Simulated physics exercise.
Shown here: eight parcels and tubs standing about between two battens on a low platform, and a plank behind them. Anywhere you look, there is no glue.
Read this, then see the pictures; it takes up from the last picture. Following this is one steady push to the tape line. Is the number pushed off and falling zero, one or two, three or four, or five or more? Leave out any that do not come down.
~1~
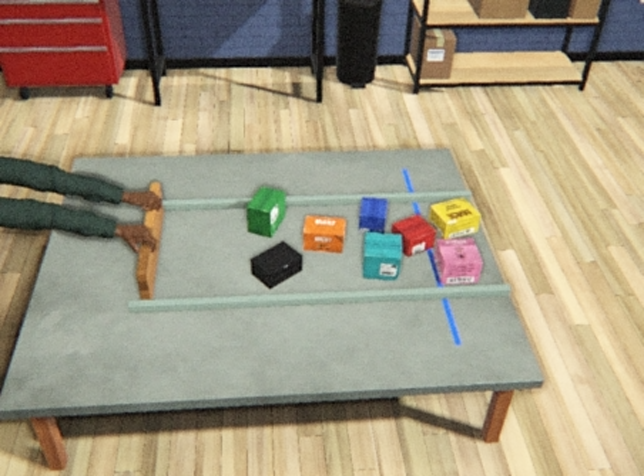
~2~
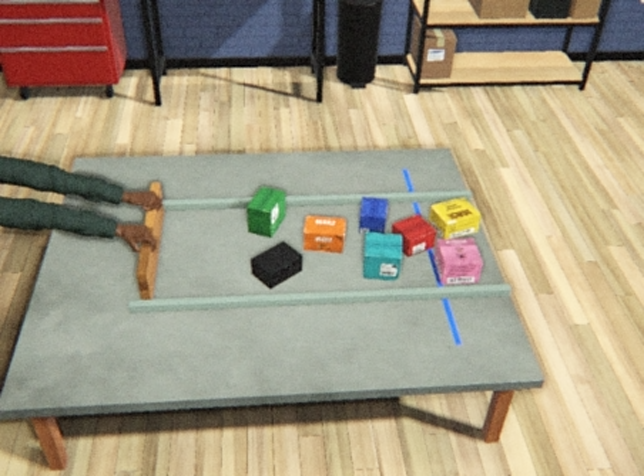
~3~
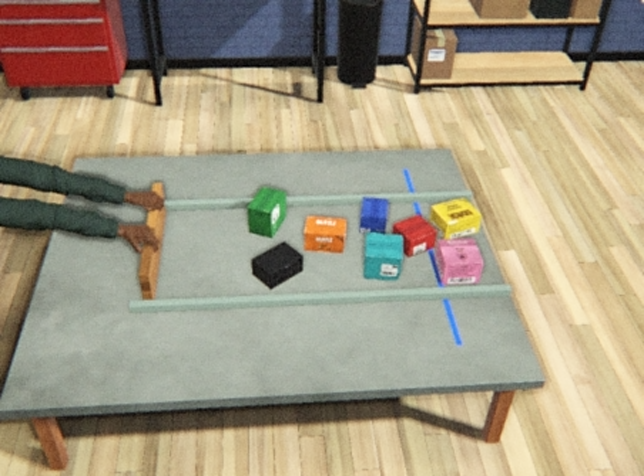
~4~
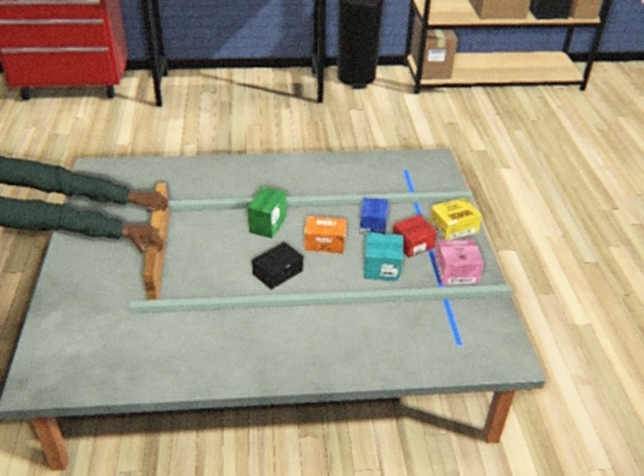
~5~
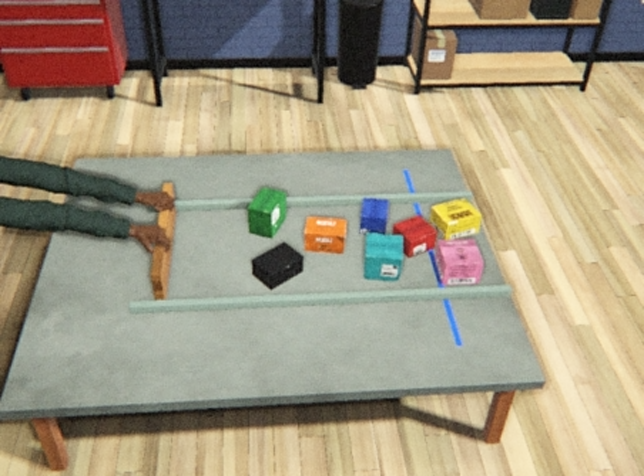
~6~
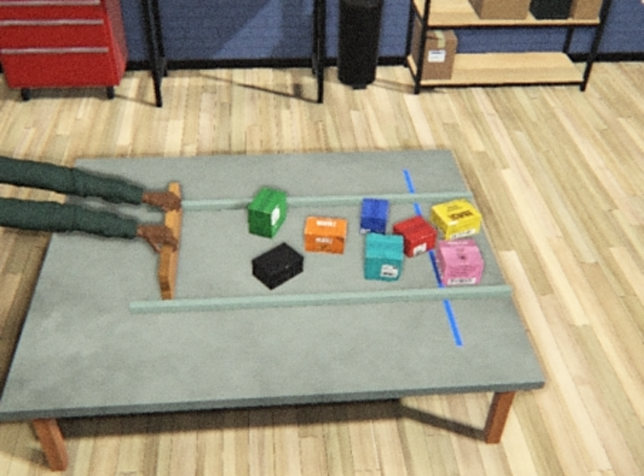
The fall count stops at one or two.
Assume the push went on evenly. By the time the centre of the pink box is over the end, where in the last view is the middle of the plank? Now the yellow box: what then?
First it's close to (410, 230), next close to (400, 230).
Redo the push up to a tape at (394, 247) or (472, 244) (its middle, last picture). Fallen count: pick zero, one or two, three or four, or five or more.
With the tape at the first spot it's none, and at the second it's at least five.
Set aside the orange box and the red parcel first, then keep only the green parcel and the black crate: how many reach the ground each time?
First try 2, second try 0.
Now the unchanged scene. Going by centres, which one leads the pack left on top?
The red parcel is foremost.
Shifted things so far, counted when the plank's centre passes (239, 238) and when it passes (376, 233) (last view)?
Counts: 0, 8.
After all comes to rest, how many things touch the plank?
The count comes out at 3.
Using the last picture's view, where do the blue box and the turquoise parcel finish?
Listed in order, first is (464, 208) and the other is (484, 254).
Soon after, none off yet; yellow box at rest near (455, 220); pink box at rest near (459, 262); red parcel at rest near (414, 237).
At rest, the number that fall off is one or two; fallen, pink box and yellow box.
